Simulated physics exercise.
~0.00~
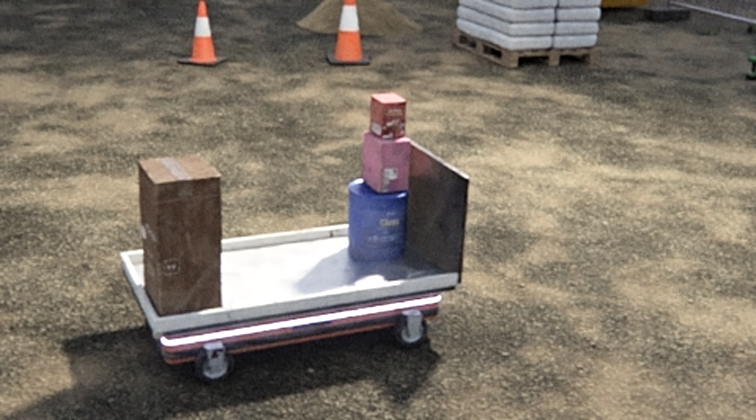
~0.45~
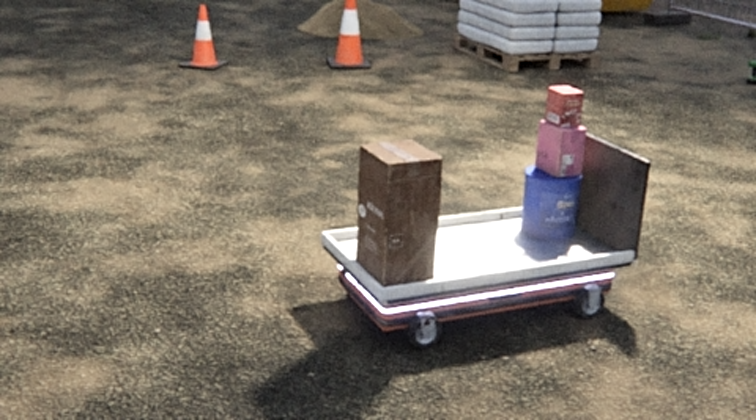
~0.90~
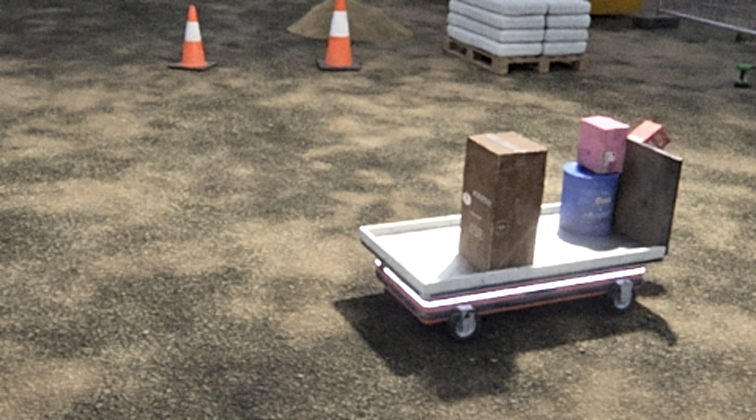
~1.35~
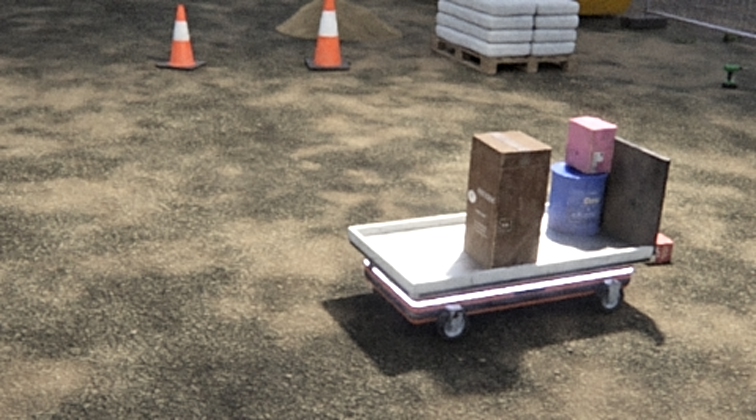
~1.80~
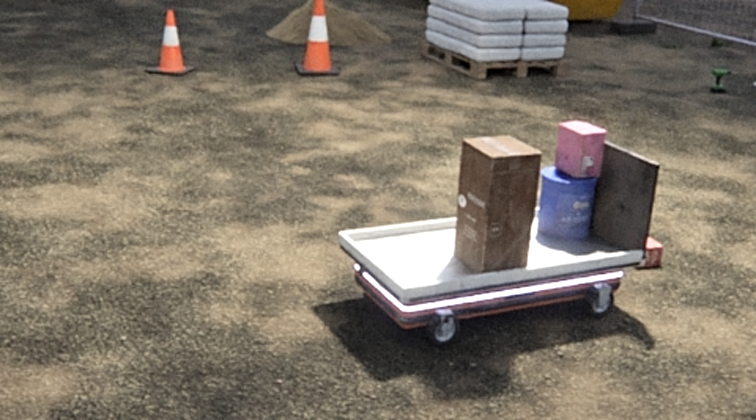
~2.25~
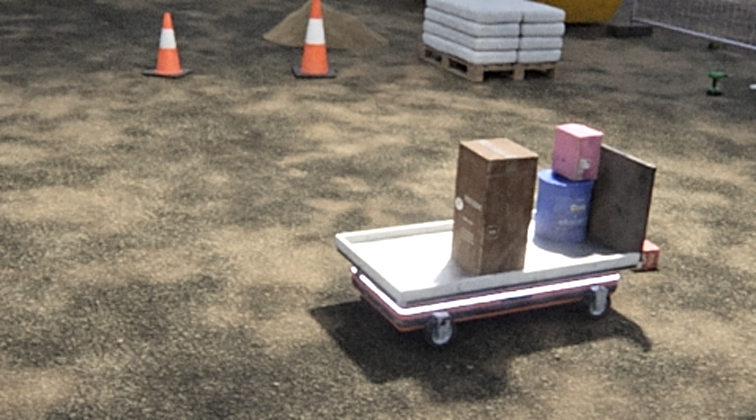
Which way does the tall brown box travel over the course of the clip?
The brown box moves to the right, riding along with the cart and sliding closer to the blue pail.
